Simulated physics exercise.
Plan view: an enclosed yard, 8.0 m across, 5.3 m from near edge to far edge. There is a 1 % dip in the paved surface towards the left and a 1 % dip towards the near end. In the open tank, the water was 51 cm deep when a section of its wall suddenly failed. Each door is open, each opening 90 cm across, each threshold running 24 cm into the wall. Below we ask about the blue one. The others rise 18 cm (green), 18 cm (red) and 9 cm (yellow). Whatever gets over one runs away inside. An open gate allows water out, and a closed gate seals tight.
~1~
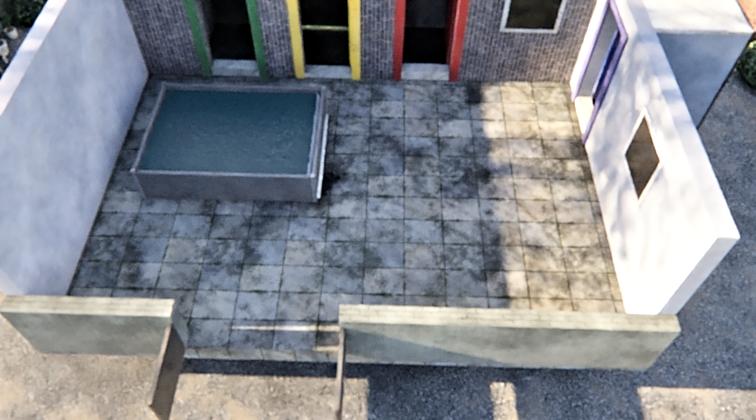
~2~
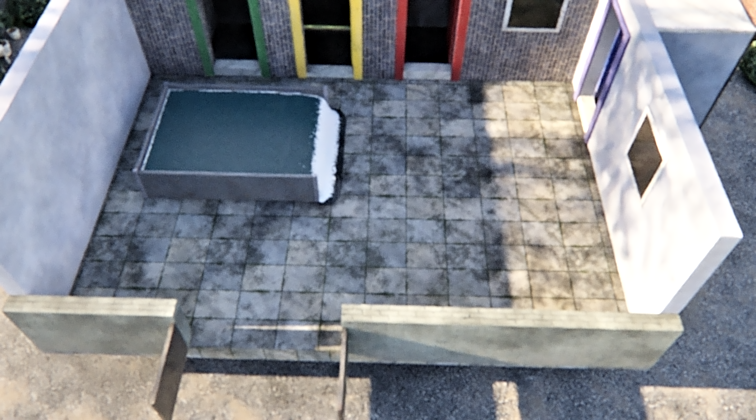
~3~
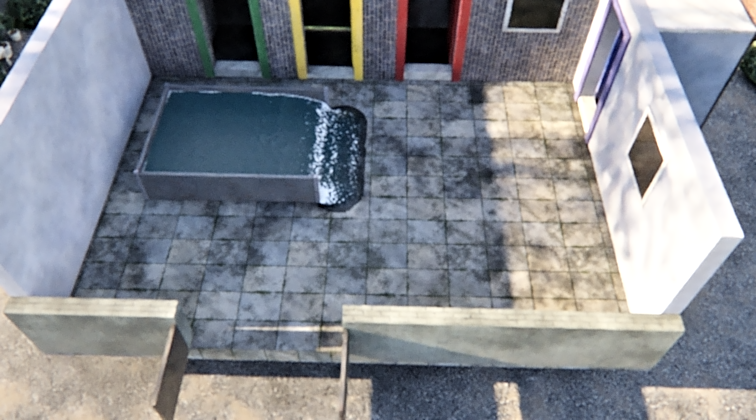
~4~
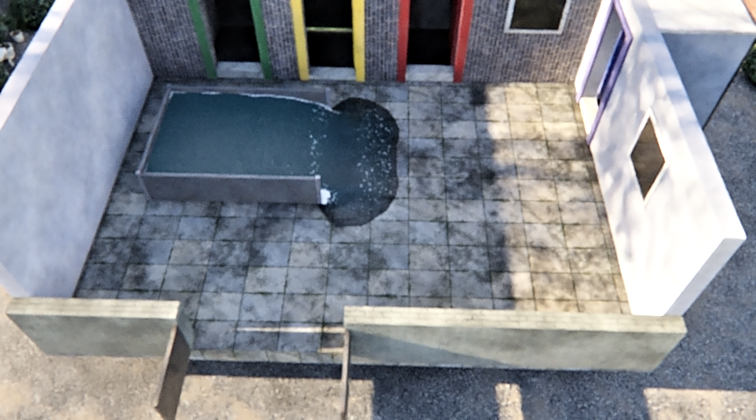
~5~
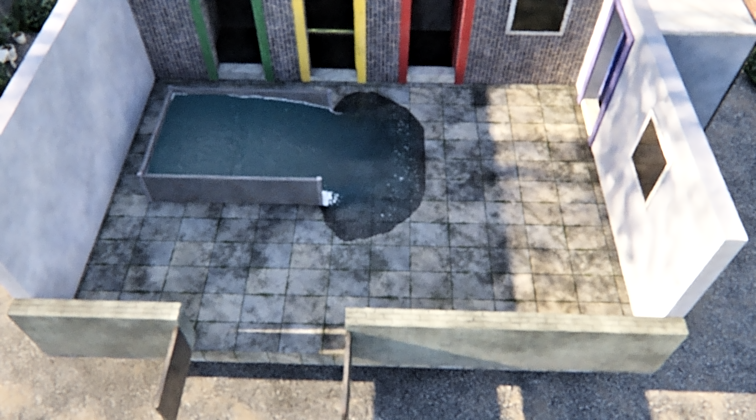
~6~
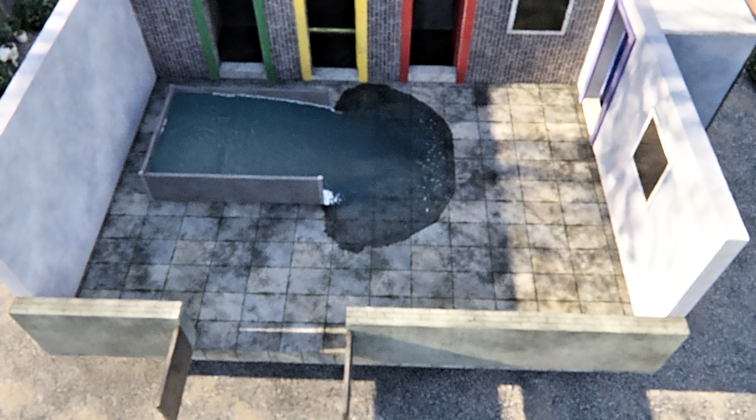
Water burst out through the right end of an open tank in a walled, paved yard, foaming white at first, then spread rightward across the slabs in a widening dark, rounded pool.
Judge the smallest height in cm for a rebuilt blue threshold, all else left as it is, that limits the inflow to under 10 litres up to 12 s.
Roughly 20 cm at the least.
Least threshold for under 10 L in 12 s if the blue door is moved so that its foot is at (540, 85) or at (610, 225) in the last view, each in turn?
In turn: About 17 cm, about 14.5 cm.
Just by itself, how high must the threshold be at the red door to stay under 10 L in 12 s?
Roughly 8.5 cm at red.
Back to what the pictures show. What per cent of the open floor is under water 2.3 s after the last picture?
The wet part is about 60 per cent.
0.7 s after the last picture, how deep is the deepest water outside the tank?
About 22 cm.
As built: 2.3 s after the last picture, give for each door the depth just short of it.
Door by door, in centimetres - green 0, red 12, yellow 1, blue 20.
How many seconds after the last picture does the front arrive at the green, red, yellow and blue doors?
Arrival: Green 8.0 s, red 0.4 s, yellow 2.2 s, blue 1.2 s.
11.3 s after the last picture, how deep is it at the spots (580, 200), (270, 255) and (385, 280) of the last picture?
Close to 4, 5 and 7 cm, one after the other.
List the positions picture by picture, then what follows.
In the first picture, the open tank at (235, 131) is whole and still, 51 cm deep; the blue door at (596, 76) is dry.
In the second picture, water pours out at (320, 146) and has run 0.3 m, to (333, 197); about 7 cm deep outside, 51 cm at the back.
In the third picture, the gap is at (321, 149), the front 0.6 m out at (357, 195); the back of the open tank holds 51 cm.
In the fourth picture, water pours out at (323, 151) and has run 1.2 m, to (392, 191); about 8 cm deep outside, 51 cm at the back.
In the fifth picture, the gap is at (324, 153), the front 1.6 m out at (419, 193); the back of the open tank holds 51 cm.
In the sixth picture, water pours out at (325, 152) and has run 2.1 m, to (449, 190); about 5 cm deep outside, 51 cm at the back; the blue door at (604, 78), 4.7 m from the gap, is still 2.5 m from the nearest water.
Then, 0.7 s after the last picture water covers 35 % of the floor, deepest (22 cm) near (337, 177); it has not reached the blue door.
Then, 2.3 s after the last picture water covers 60 % of the floor, deepest (27 cm) near (569, 99); 20 cm at the blue door, 2 litres in over its 14 cm threshold.
Then, 11.3 s after the last picture water covers 95 % of the floor, deepest (15 cm) near (153, 331); 1 cm at the blue door, 49 litres in over its 14 cm threshold.
At the blue door as built, the water peaked near 23 cm, 2.9 s after the last picture.
With a threshold of 18 cm, 17 litres would have come in within the 12 s; with 24 cm, 1 litre. So under 10 litres takes about 20 cm.
